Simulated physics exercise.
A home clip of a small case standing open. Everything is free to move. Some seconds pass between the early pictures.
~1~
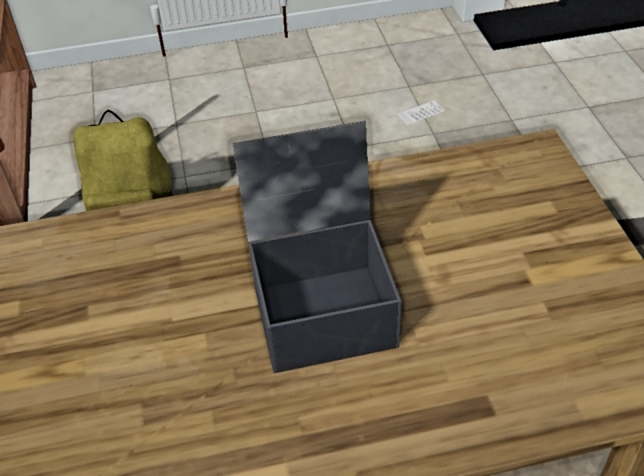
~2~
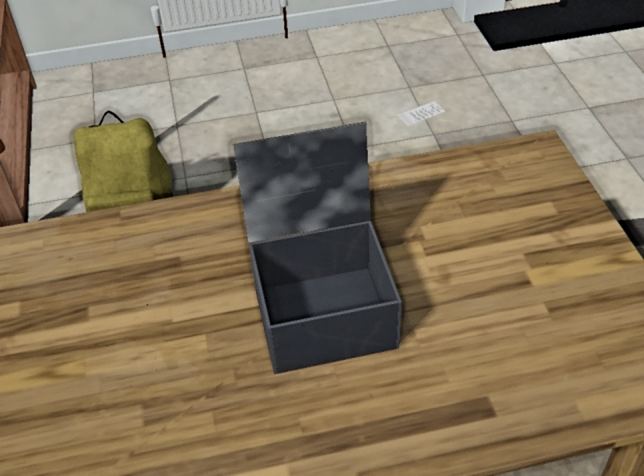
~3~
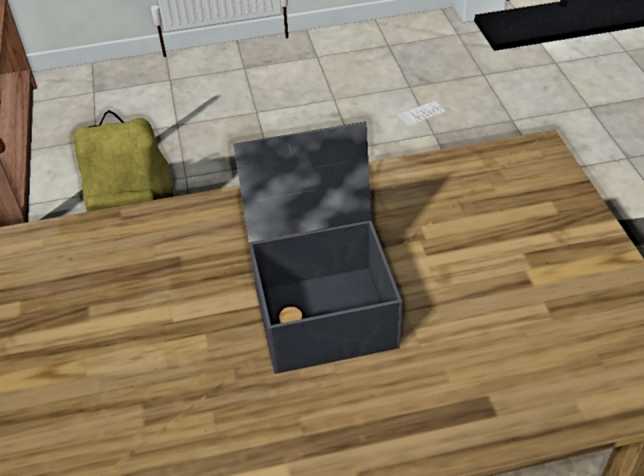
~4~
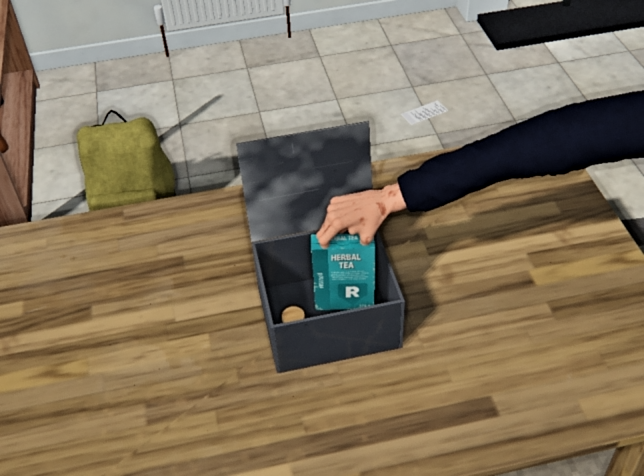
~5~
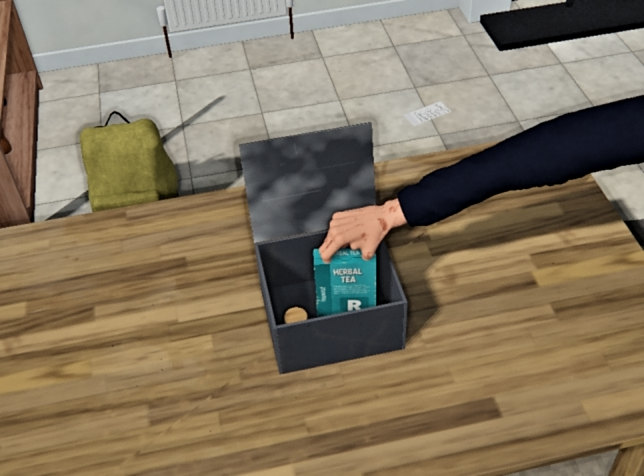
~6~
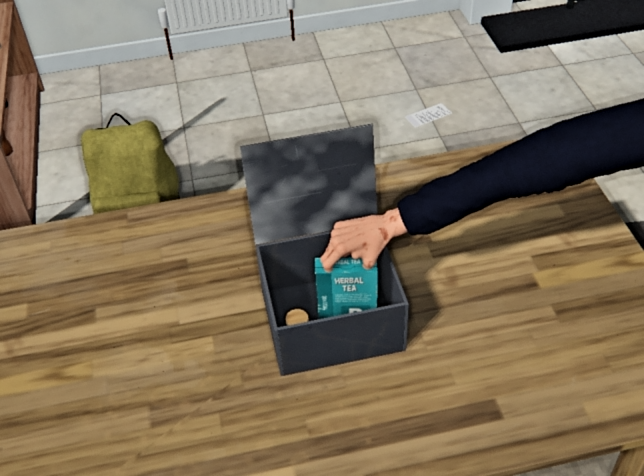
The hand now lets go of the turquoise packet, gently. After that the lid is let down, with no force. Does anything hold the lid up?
Here the lid is held up.
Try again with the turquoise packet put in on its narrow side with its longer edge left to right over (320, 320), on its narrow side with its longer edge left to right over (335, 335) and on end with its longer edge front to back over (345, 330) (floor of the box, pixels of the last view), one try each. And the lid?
In the first case it sits on the rim; in the second case it shuts flat; in the third case it stays ajar.
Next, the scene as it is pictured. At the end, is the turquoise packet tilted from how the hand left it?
It keeps its pose.
Then, 1.30 s later than the last frame, lid 78° above the rim.
Then, 1.80 s later than the last frame, lid 46° above the rim.
When it is over, lid 21° above the rim; both as before. End places, in pixels of the last picture, turquoise packet near (347, 295).
